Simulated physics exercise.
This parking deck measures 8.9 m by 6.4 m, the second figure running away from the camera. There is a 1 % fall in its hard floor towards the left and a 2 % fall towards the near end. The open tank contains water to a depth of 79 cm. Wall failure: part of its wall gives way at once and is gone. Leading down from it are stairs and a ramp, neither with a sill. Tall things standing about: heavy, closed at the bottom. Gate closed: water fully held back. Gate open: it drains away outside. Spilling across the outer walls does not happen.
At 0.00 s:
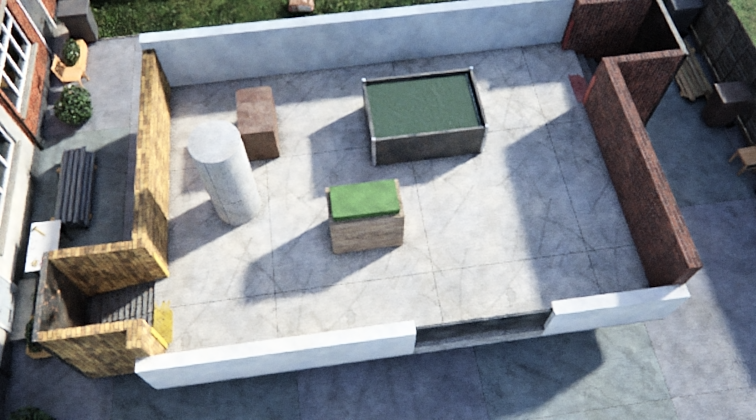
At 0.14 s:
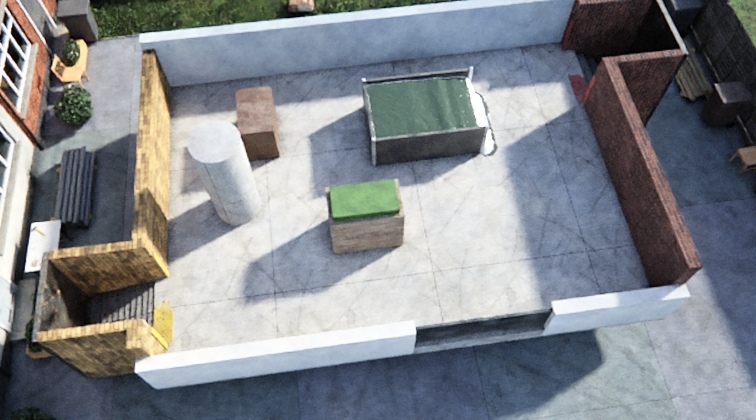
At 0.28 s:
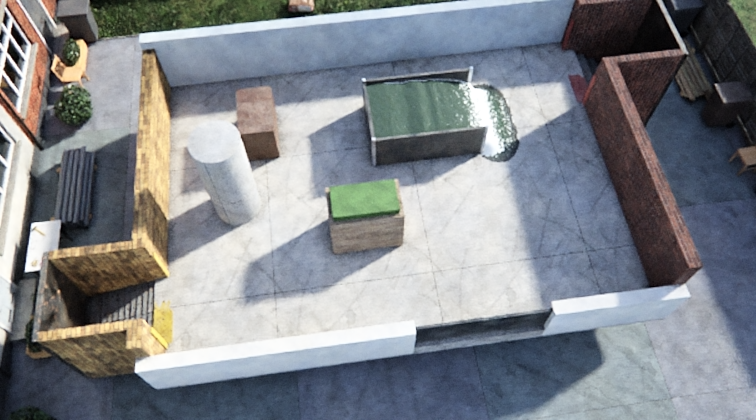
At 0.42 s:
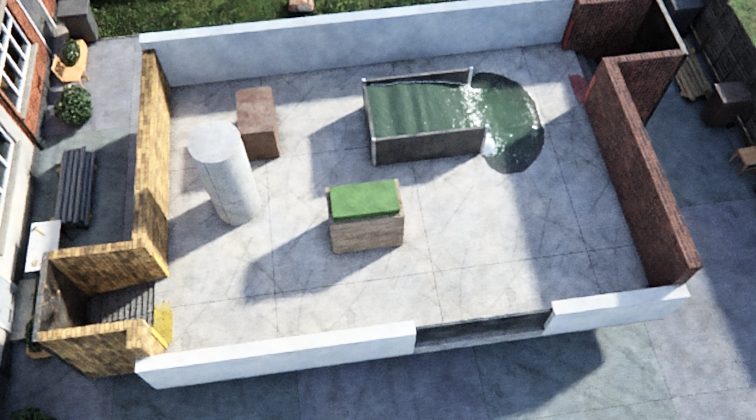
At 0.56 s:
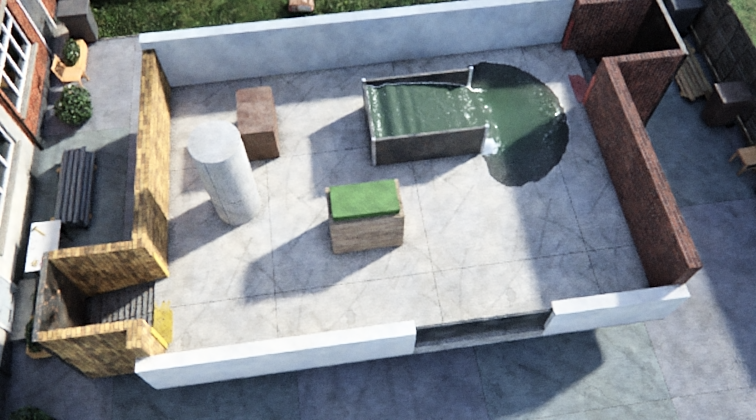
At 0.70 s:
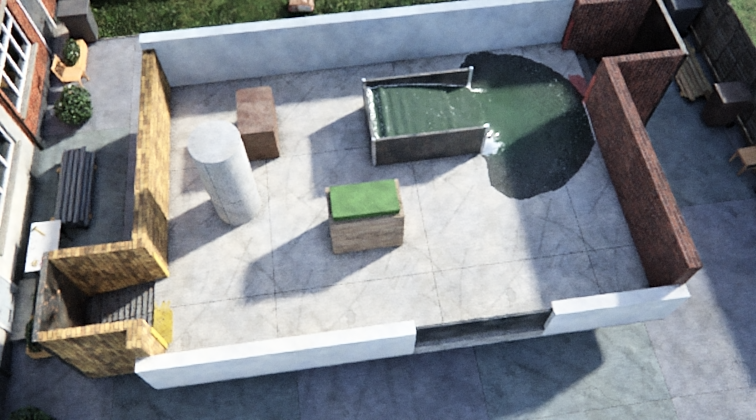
On a sunlit walled deck with a pale column and scattered blocks, an open tank of dark green water loses its right-hand wall, and water pours out, foaming at the gap and spreading rightward in a widening rounded pool.
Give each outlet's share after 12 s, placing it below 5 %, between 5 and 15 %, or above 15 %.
Shares: Gate opening under 5 %, stair shaft (marked red) above 15 %, basement ramp (marked yellow) from 5 to 15 %.
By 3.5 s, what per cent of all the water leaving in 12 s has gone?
I'd say close to 55 in a hundred.
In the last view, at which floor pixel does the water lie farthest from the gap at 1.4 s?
Point: Roughly (621, 224) in the last view.
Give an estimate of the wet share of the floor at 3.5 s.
30 %.
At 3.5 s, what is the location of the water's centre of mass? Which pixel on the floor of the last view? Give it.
At roughly (522, 167).
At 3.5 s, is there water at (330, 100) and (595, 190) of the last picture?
Not yet touched, then awash.
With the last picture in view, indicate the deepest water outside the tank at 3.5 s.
Spot: Approx. (649, 302).
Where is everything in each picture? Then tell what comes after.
The open tank at (424, 106) is whole and still, 79 cm deep, in the first frame.
The front is at (485, 154), 0.8 m from the gap at (474, 114); 0.4 m2 of floor is under water; 79 cm left at the back of the open tank, in the second frame.
Water pours out at (474, 116) and has run 1.1 m, to (507, 157); deepest outside 41 cm, 79 cm at the open tank's back, in the third frame.
The front is at (540, 143), 1.5 m from the gap at (473, 117); 2.8 m2 of floor is under water; 79 cm left at the back of the open tank, in the fourth frame.
Water pours out at (473, 118) and has run 2.0 m, to (565, 132); deepest outside 36 cm, 73 cm at the open tank's back, in the fifth frame.
Water pours out at (473, 118) and has run 2.5 m, to (593, 136); deepest outside 36 cm, 66 cm at the open tank's back, in the sixth frame.
After 1.4 s water covers 20 % of the floor and is deepest (40 cm) near (584, 121); gone so far, the gate opening 0 %, the stair shaft (marked red) 4 %, the basement ramp (marked yellow) 0 %.
After 2.2 s water covers 20 % of the floor and is deepest (34 cm) near (578, 128); gone so far, the gate opening 0 %, the stair shaft (marked red) 13 %, the basement ramp (marked yellow) 0 %.
After 3.5 s water covers 30 % of the floor and is deepest (29 cm) near (649, 302); gone so far, the gate opening 0 %, the stair shaft (marked red) 25 %, the basement ramp (marked yellow) 0 %.
After 7.0 s water covers 60 % of the floor and is deepest (16 cm) near (167, 369); gone so far, the gate opening 0 %, the stair shaft (marked red) 34 %, the basement ramp (marked yellow) 1 %.
After 12.0 s water covers 60 % of the floor and is deepest (14 cm) near (167, 369); gone so far, the gate opening 0 %, the stair shaft (marked red) 35 %, the basement ramp (marked yellow) 12 %.
